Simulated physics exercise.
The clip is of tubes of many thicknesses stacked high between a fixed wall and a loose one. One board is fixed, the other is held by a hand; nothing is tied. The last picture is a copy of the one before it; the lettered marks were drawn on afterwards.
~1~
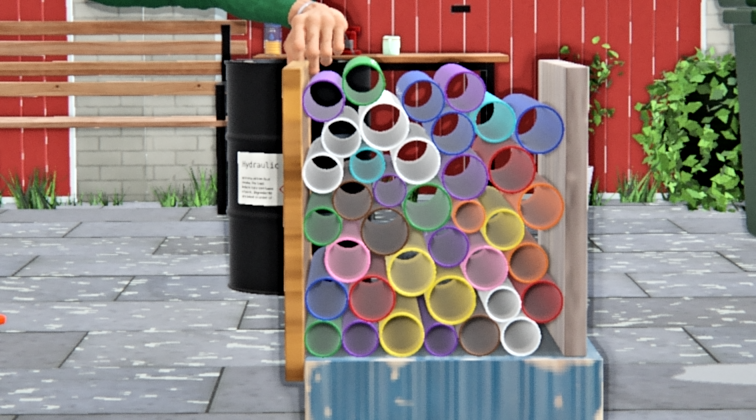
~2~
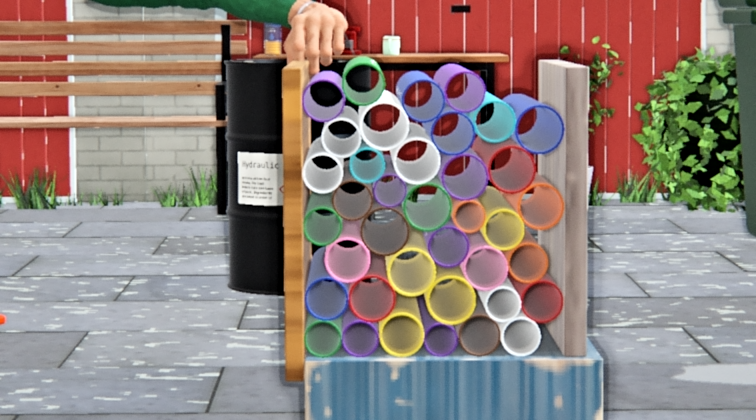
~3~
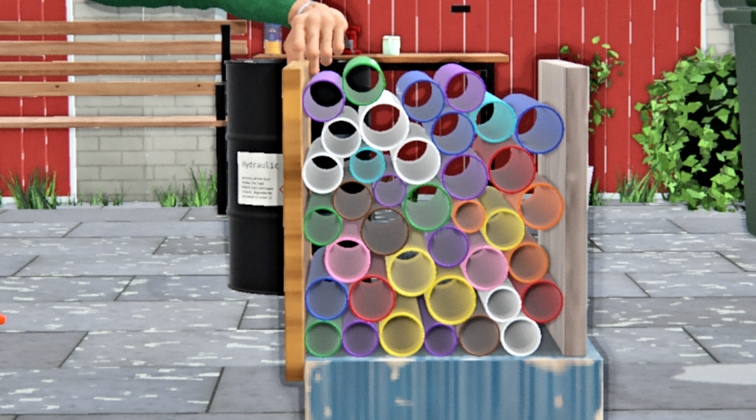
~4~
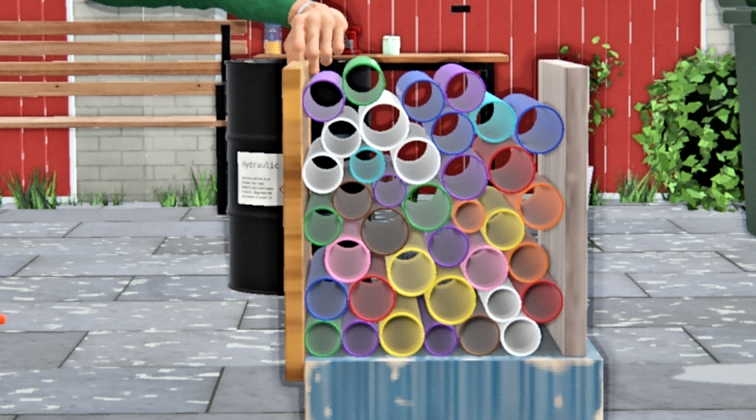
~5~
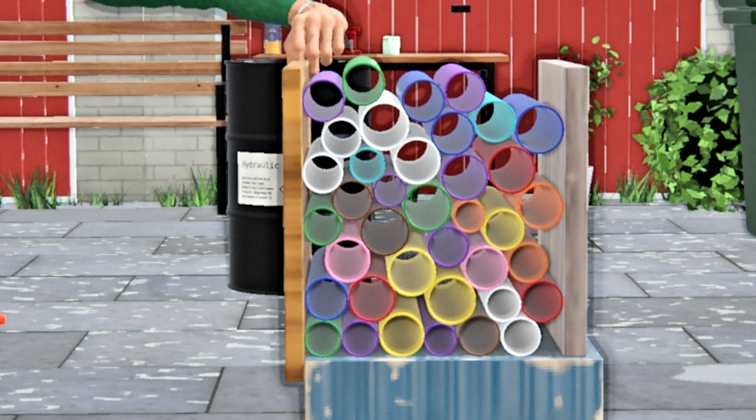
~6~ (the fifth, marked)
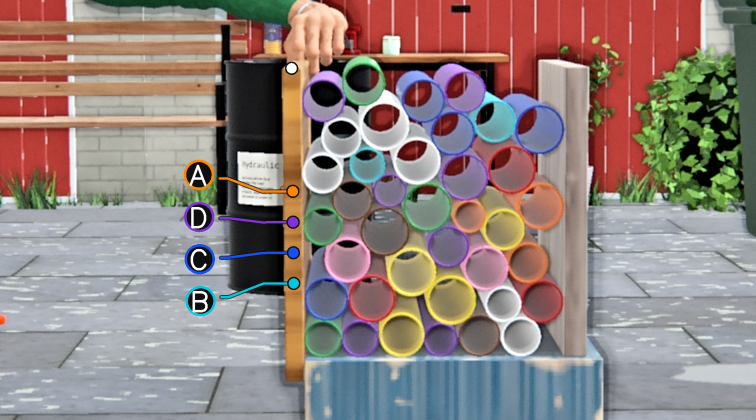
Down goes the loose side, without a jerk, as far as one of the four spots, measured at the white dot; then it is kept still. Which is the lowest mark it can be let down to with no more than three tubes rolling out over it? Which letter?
Mark A is as low as it can go.
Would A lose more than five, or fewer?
It loses fewer than five.
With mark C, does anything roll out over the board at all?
Yes.
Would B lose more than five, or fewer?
More than five.
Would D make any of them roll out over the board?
Yes, at D.
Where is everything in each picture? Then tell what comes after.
A yellow tube (503, 230); a purple tube (465, 177); a white tube (384, 126), in the first frame.
A white tube (384, 126); a green tube (363, 84), in the second frame.
Side board (298, 207); a green tube (323, 339), in the third frame.
A white tube (521, 336); a yellow tube (412, 272), in the fourth frame.
An orange tube (528, 263); a yellow tube (503, 230); a purple tube (465, 177), in the fifth frame.
On the marked copy, A at (293, 191); B at (293, 283); C at (293, 253); D at (293, 222); the white dot at (291, 68).
With A. Early on, top of the board (302, 126).
Further on, top of the board (303, 190).
At the end, top of the board (303, 190), one out over the board.
As for the rest, B more than three out over the board; C more than three out over the board; D four out over the board.
